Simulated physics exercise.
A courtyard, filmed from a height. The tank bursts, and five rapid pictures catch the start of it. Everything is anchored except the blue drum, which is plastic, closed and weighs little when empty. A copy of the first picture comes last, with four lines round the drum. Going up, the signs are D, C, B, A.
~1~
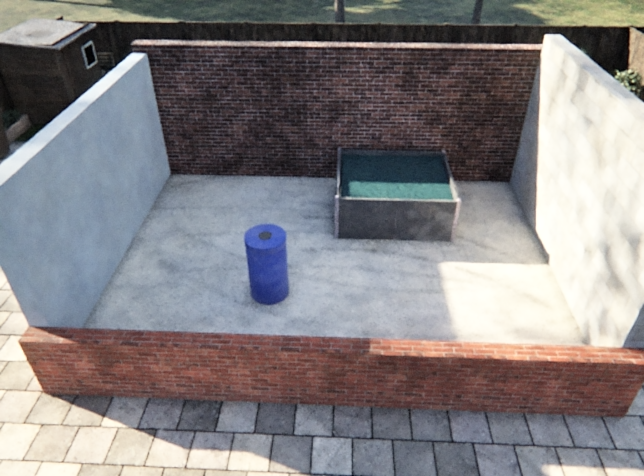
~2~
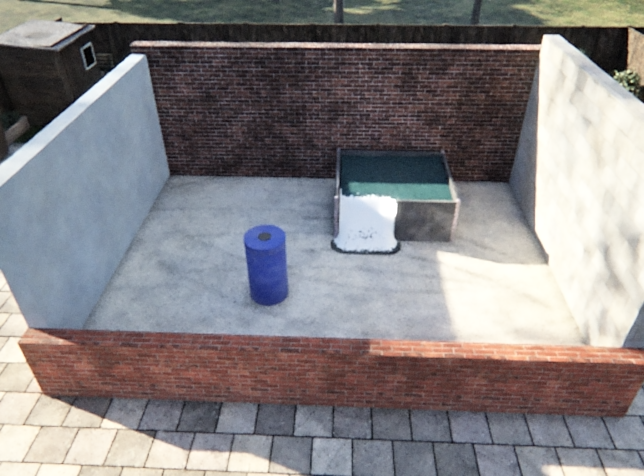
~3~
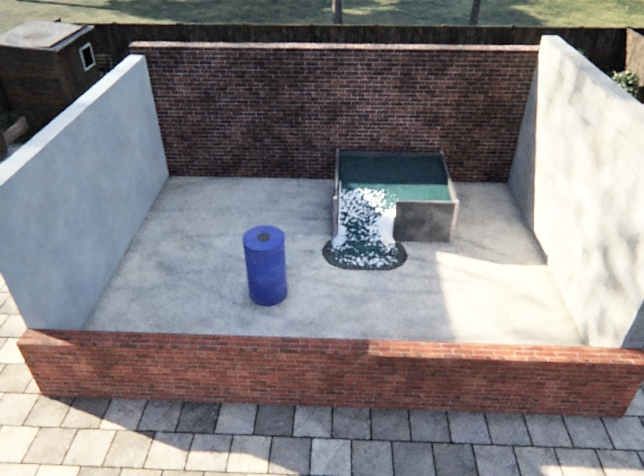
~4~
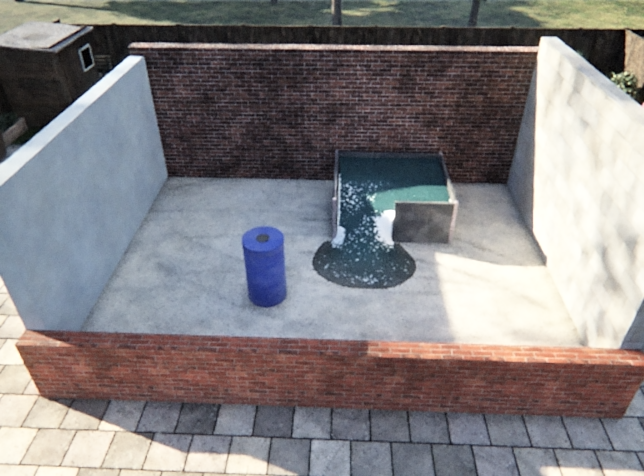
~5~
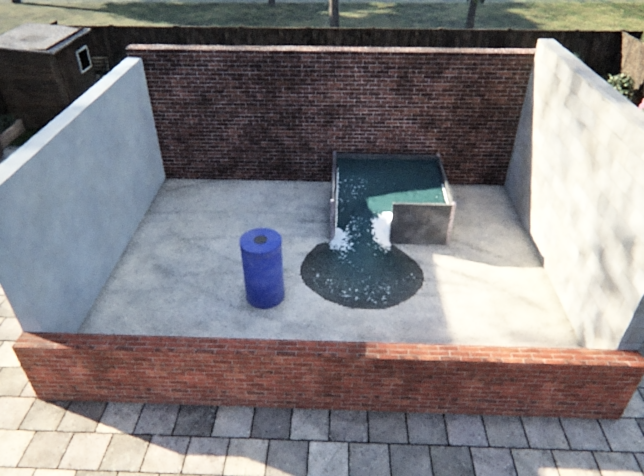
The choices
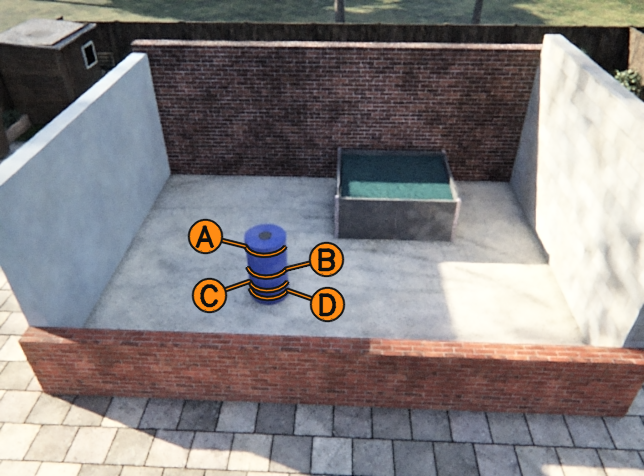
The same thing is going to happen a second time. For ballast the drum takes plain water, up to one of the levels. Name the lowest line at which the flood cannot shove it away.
C is the one.
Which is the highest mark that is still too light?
D.
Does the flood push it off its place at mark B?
No, that is safe.
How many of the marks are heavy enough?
Three.
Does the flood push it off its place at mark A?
No, that is safe.
On the marked copy, A at (263, 255); B at (265, 277); C at (266, 290); D at (267, 298); from the bottom up D, C, B, A.
If A is chosen, it does not move.
If B is chosen, it does not move.
If C is chosen, it does not move.
If D is chosen, it is pushed about its own width away.
